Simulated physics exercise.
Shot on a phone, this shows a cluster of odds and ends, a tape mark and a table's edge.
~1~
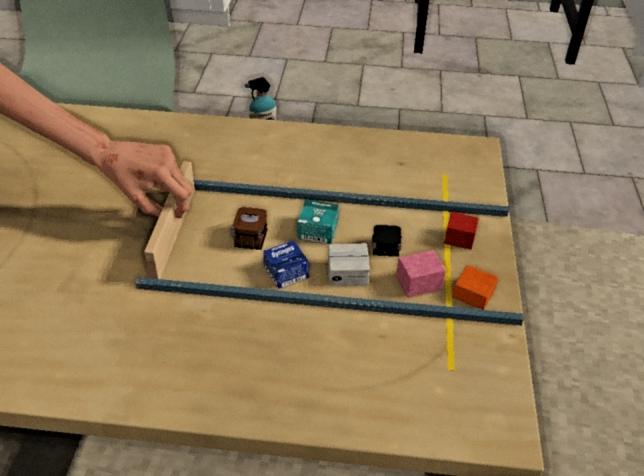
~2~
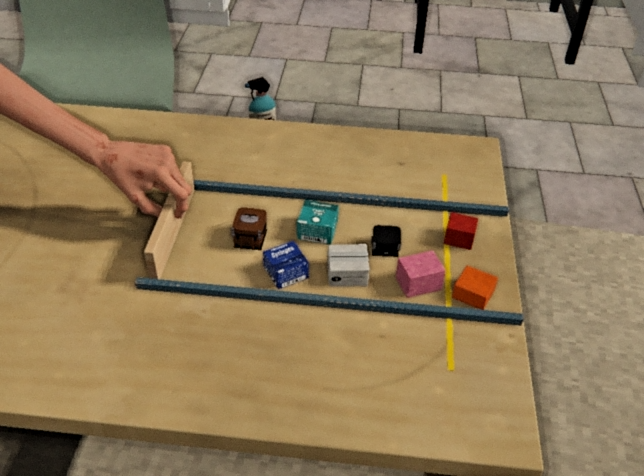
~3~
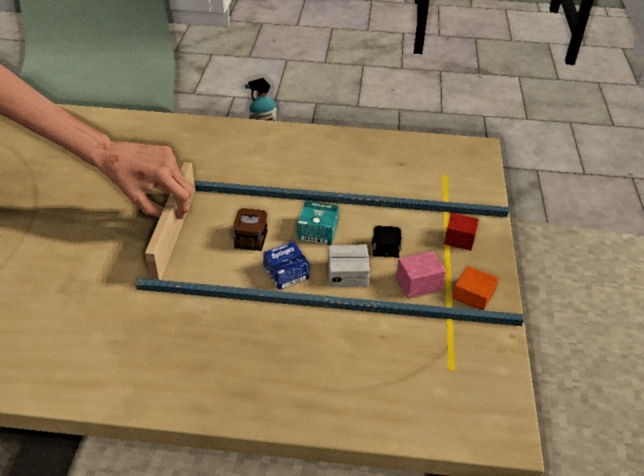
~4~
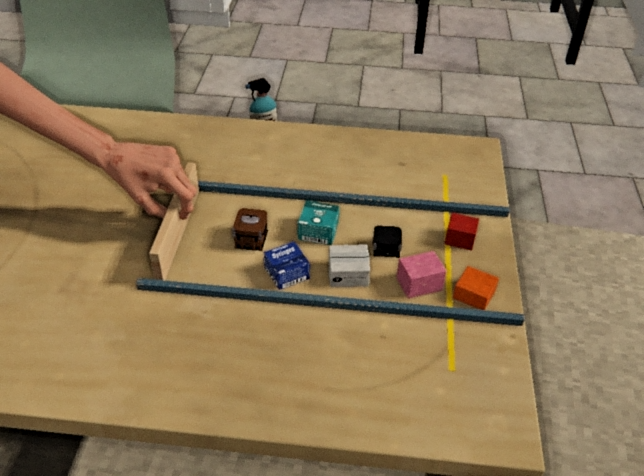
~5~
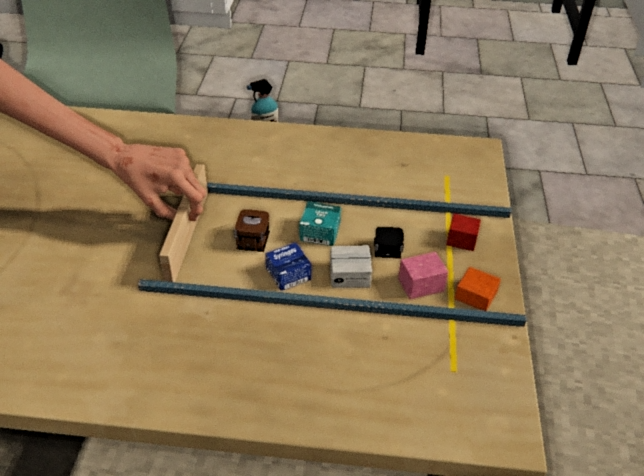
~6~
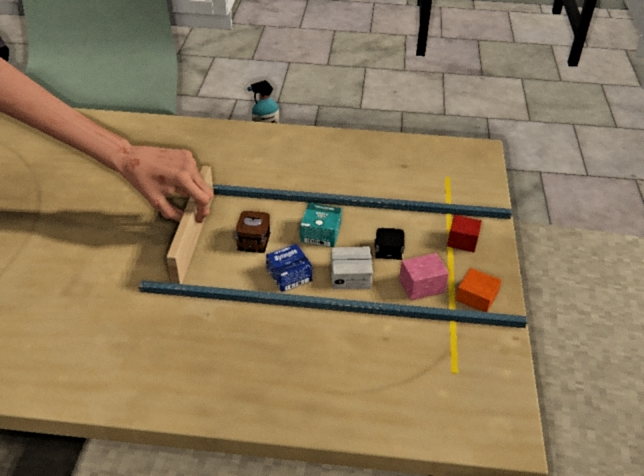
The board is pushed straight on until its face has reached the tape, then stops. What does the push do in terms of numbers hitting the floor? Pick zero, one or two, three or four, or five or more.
It sends one or two to the floor.
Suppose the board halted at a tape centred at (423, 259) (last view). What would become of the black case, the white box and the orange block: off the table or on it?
Taking them in turn, the black case does not drop, the white box does not drop, the orange block tips off.
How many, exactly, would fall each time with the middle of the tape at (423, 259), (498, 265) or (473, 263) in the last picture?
Tallies in the order given: 1, 5, 4.
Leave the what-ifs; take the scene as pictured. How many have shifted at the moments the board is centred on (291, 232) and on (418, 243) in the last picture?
Counts: 3 and 8.
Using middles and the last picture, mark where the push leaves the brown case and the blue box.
In the last picture they sit at about (467, 249) and about (470, 278).
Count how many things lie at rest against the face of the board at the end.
It's 3.
Early on, none off yet; orange block at rest near (478, 290); red block at rest near (464, 234); pink block at rest near (424, 277).
A while later, none off yet; orange block at rest near (478, 290); red block at rest near (464, 234); pink block travelled a little near (436, 278).
Further along, one off so far; orange block in the air near (529, 377); red block travelled a little near (481, 232); pink block travelled well along near (509, 282).
Finally, the number that fall off is one or two; lost, pink block and orange block.
